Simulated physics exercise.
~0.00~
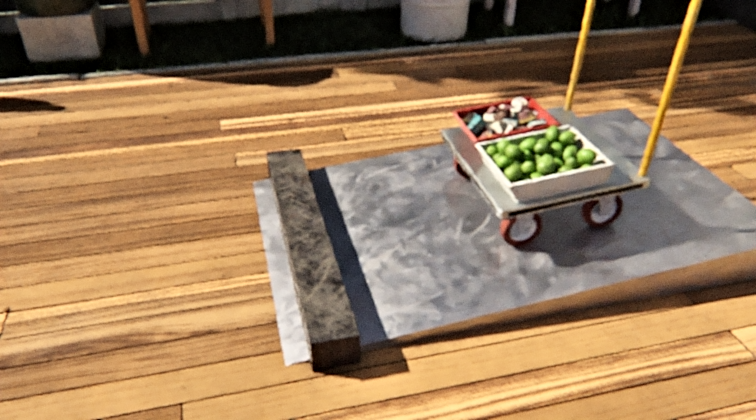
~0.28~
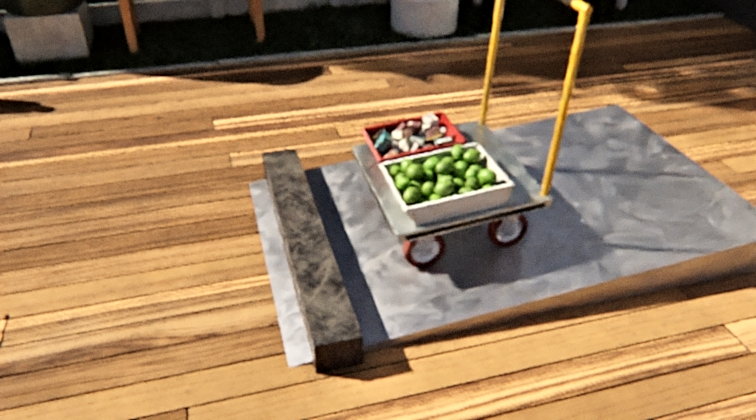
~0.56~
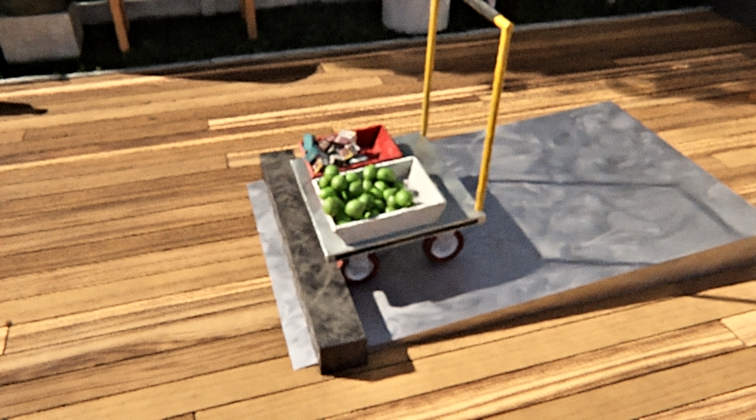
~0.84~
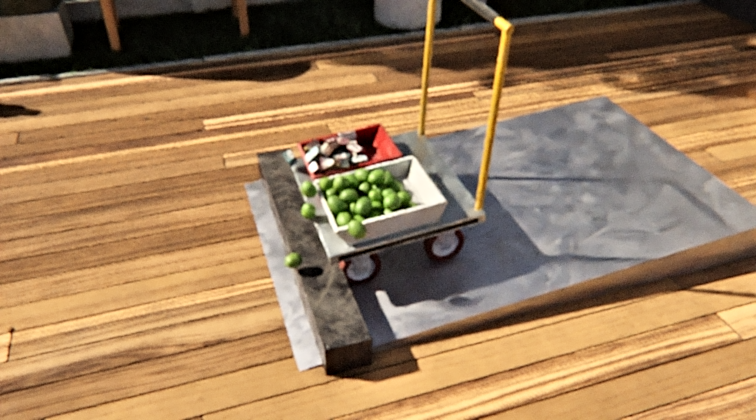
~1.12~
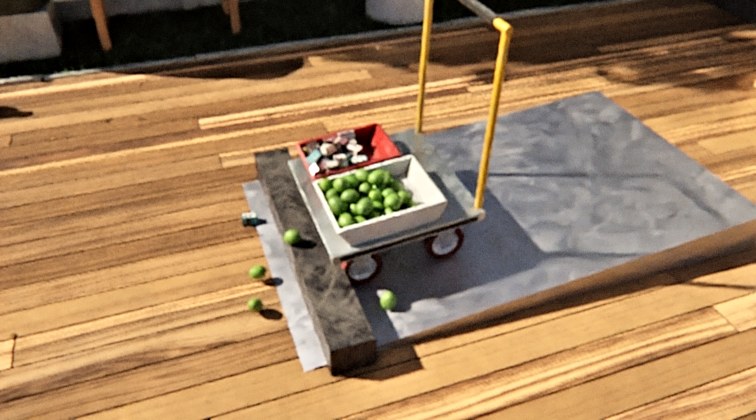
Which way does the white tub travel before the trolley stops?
The white tub travels to the left, riding on the trolley until it reaches the kerb.
A trolley with two tubs rolls left into a kerb, spilling several green balls.
